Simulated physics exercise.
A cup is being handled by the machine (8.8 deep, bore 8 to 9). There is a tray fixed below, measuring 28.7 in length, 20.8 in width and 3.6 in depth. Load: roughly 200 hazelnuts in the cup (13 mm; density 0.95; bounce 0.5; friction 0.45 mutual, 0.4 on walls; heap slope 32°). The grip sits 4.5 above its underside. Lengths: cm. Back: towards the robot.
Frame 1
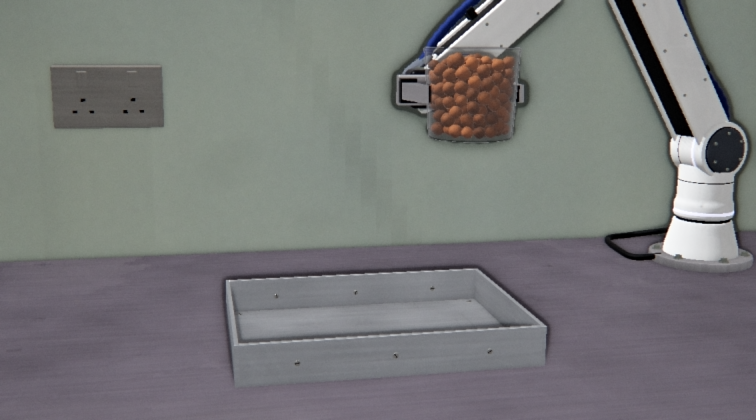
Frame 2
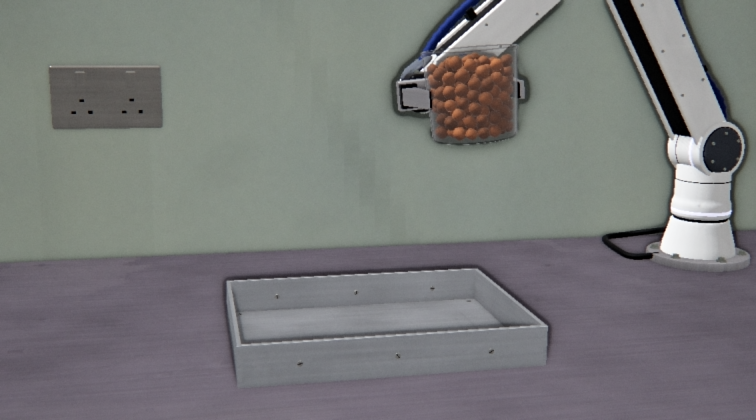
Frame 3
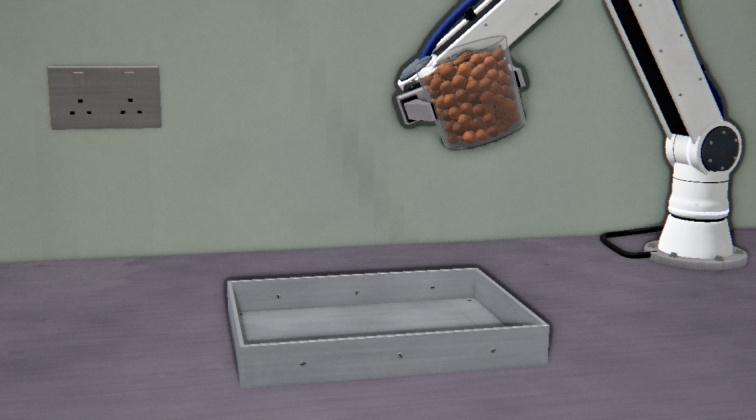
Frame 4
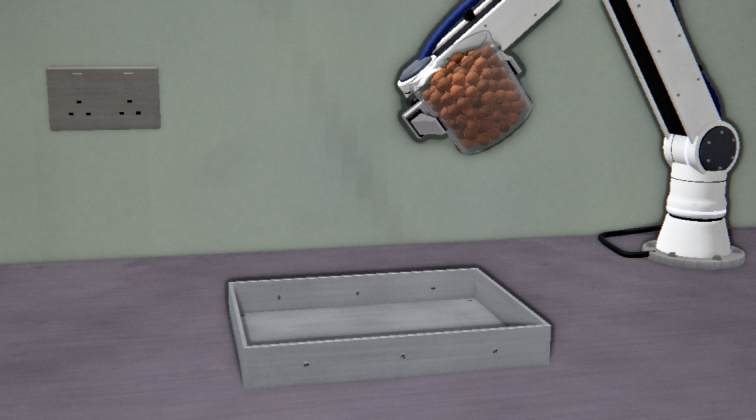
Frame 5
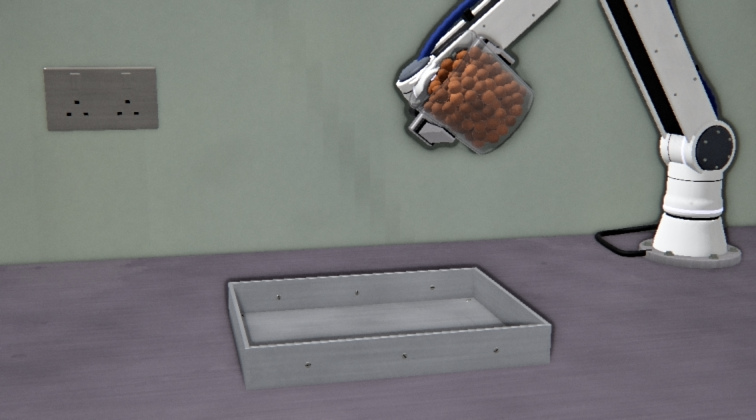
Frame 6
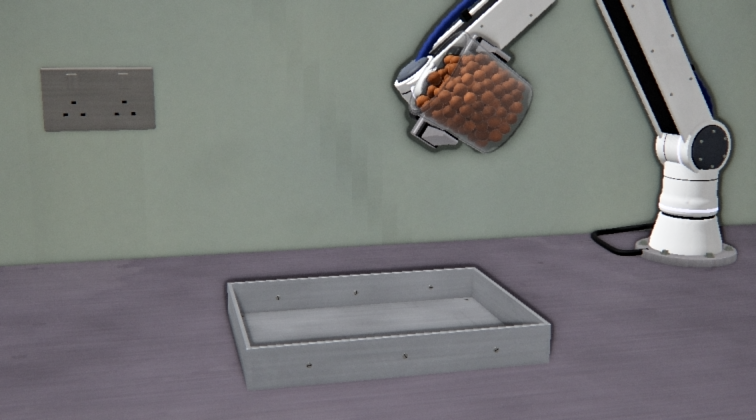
Above a grey tray, a robot arm steadily tilts a clear cup of hazelnuts leftward.
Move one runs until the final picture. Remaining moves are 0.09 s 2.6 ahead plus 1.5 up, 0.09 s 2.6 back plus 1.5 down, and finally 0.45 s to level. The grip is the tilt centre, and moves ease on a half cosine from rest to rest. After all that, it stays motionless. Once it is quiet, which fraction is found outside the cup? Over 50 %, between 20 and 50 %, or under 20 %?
Between 20 and 50 %.
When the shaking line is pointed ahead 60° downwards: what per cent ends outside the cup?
You'd expect near 0 percent of it there.
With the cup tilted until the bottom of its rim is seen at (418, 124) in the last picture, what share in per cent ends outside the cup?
Roughly 50 per cent.
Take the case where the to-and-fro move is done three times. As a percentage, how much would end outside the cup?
About 45 per cent, then.
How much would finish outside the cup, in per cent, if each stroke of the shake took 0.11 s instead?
In that case it would be near 15 percent.
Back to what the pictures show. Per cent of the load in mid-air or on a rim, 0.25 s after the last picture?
Estimated fraction: Near 26 %.
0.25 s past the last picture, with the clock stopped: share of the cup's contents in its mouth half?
Near 50 %.
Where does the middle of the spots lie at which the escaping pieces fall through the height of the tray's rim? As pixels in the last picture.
Estimated centre around (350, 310) in pixels.
Then, 0.25 s later, tilted 53° forward, highest piece 28 above the table; 149 in the cup, 52 in flight or on a rim.
Then, 0.50 s later, tilted 10° forward, highest piece 29 above the table; 144 in the cup, 56 in the tray, 1 in flight or on a rim.
Then, 0.83 s later, level, highest piece 28 above the table; 144 in the cup, 55 in the tray, 2 on the table or floor.
Then, 1.88 s later, level, highest piece 28 above the table; 144 in the cup, 55 in the tray, 2 on the table or floor.
At rest, 144 in the cup, 55 in the tray, 2 on the table or floor. That is 28 % outside the cup.
